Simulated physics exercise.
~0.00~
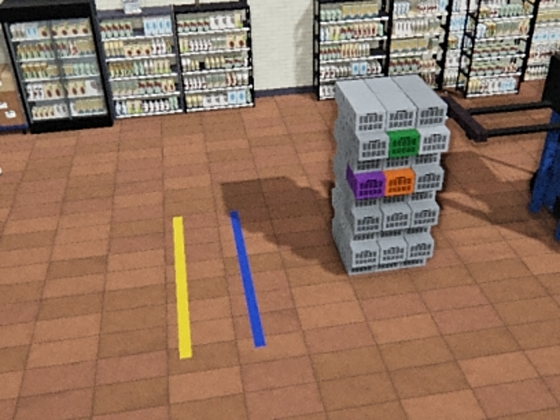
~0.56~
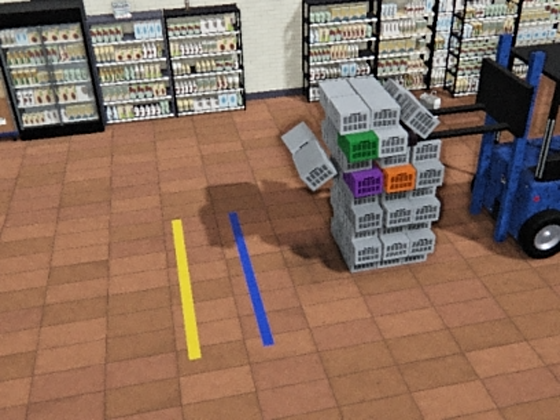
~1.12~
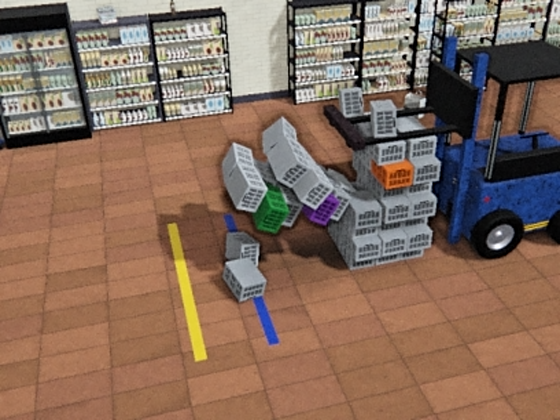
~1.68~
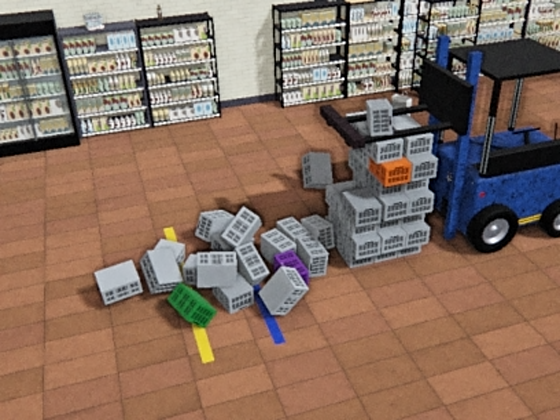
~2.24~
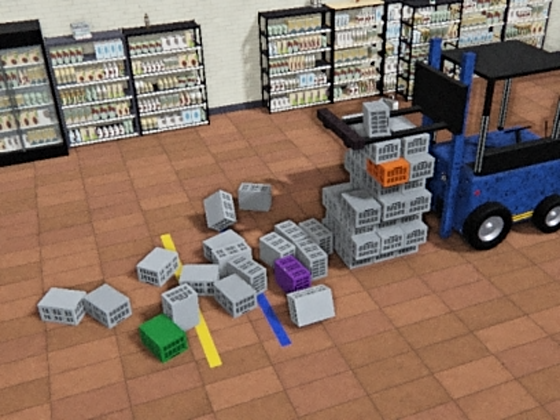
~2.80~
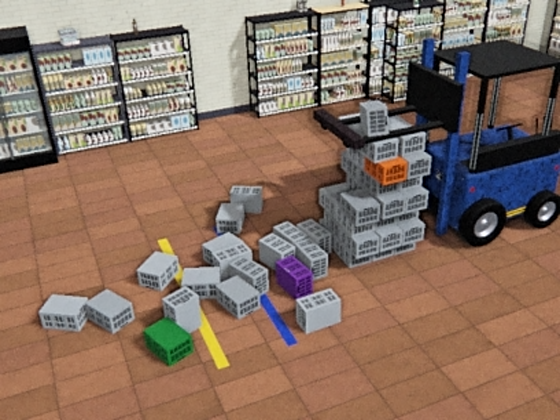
On the tiled floor of a shop lined with stocked shelves, a stack of grey crates stands beside a yellow line and a blue line, with a green, a purple and an orange crate among them. A blue forklift drives in from the right, pushing a dark beam into the upper rows. The top crates tip left and tumble, taking the green and purple ones along. The beam halts over the stack as crates scatter across both lines. The green crate ends upside down beyond the blue line, the purple one lies on its side, and the orange one stays put.
